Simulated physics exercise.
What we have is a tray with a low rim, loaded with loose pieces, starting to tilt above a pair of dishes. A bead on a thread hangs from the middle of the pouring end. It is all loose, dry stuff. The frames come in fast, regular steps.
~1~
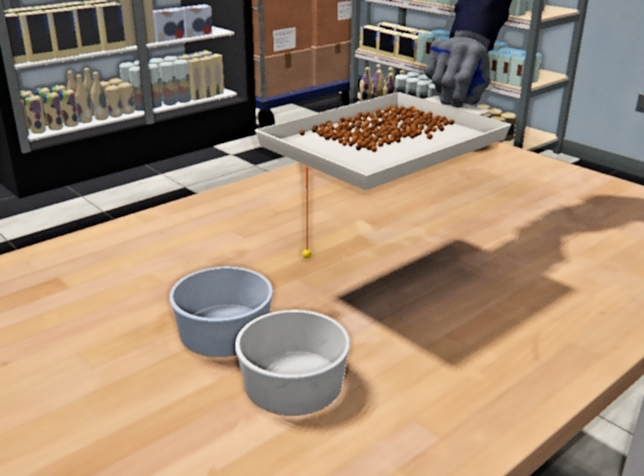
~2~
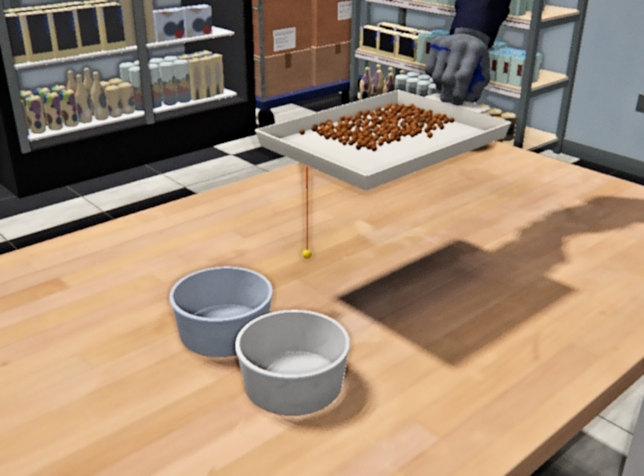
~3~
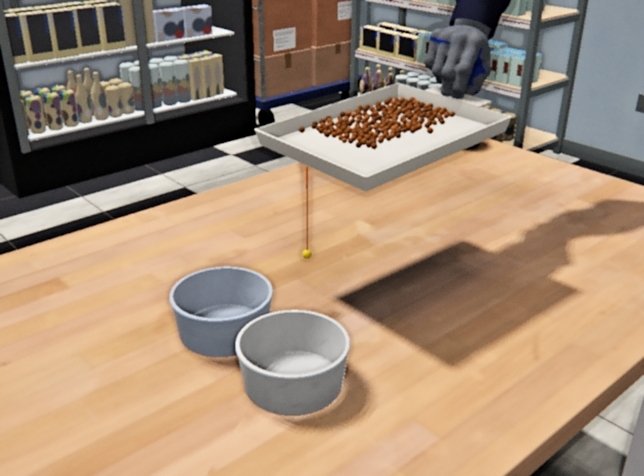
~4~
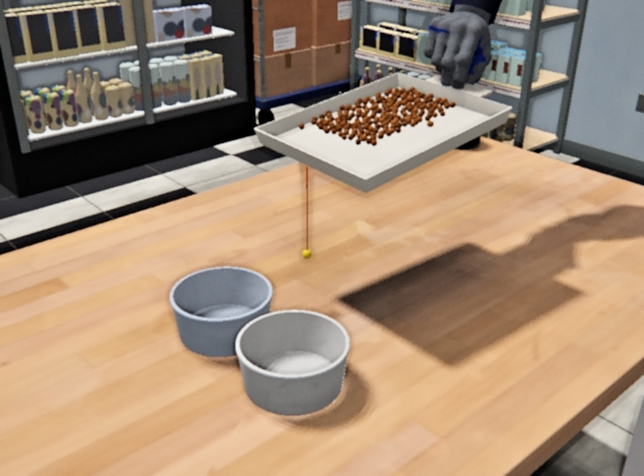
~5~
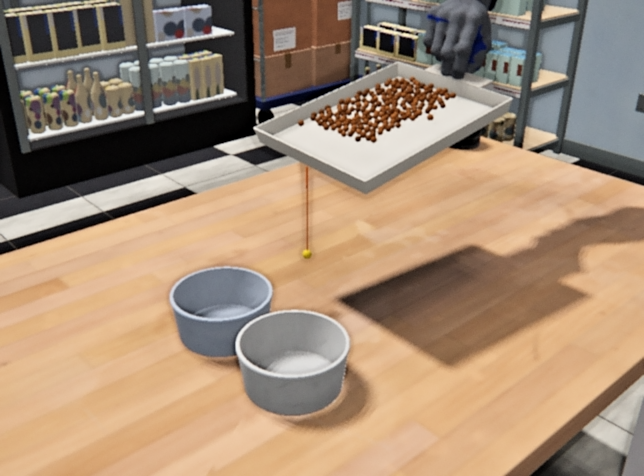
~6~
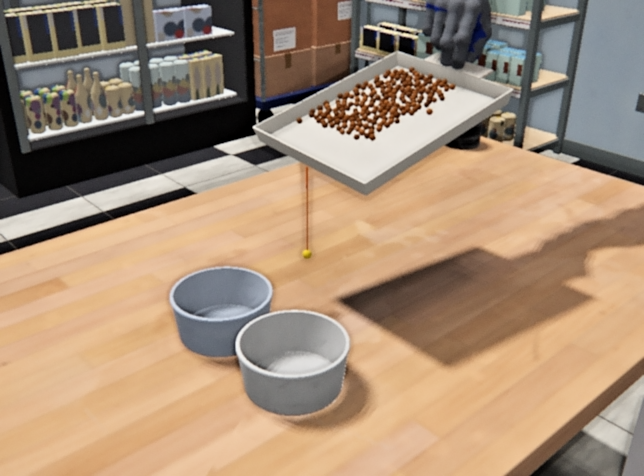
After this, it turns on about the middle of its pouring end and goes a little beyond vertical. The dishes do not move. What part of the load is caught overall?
In the dishes lies less than half of it.
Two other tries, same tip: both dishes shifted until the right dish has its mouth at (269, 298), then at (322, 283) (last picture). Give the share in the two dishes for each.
The first gives 30 %, the second 60 %.
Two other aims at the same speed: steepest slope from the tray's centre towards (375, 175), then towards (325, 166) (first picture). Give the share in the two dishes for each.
First some 0, then 30 per cent.
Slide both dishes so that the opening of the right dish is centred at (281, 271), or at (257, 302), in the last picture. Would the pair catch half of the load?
First under half, then under half.
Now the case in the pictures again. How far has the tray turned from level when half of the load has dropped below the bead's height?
At some 105 degrees.
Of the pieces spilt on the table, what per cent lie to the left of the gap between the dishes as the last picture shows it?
About 0 per cent.
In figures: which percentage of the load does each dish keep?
About: Left dish 10, right dish 10 per cent.
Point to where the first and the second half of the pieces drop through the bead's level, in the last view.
Around (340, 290) and then (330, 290).
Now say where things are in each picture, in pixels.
In the first picture, corners of the pouring end near (260, 130) and (367, 173), level; middle of the load near (384, 126), cereal balls; left dish near (181, 326); right dish near (250, 381); bead on its thread near (307, 254).
In the second picture, corners of the pouring end near (260, 130) and (366, 173), level; middle of the load near (384, 125).
In the third picture, corners of the pouring end near (260, 129) and (366, 175), tipped barely, lowest at the right corner; middle of the load near (384, 120).
In the fourth picture, corners of the pouring end near (259, 128) and (366, 176), tipped a little, lowest at the right corner; middle of the load near (384, 114).
In the fifth picture, corners of the pouring end near (258, 128) and (365, 178), tipped a little, lowest at the right corner; middle of the load near (384, 107).
In the sixth picture, corners of the pouring end near (258, 127) and (365, 180), tipped a little, lowest at the right corner; middle of the load near (382, 101); left dish near (181, 326); right dish near (250, 381).
Shortly afterwards, tray tipped steeply; all but a few on the tray; only a few in the right dish; only a few outside both; a little in the air.
Next, tray tipped right over; the bulk on the tray; a little outside both; a little in the air.
Some moments later, tray tipped past a quarter turn; a little in the right dish; a little in the left dish; the bulk outside both.
In the end, tray tipped past a quarter turn; a little in the right dish; a little in the left dish; the bulk outside both.
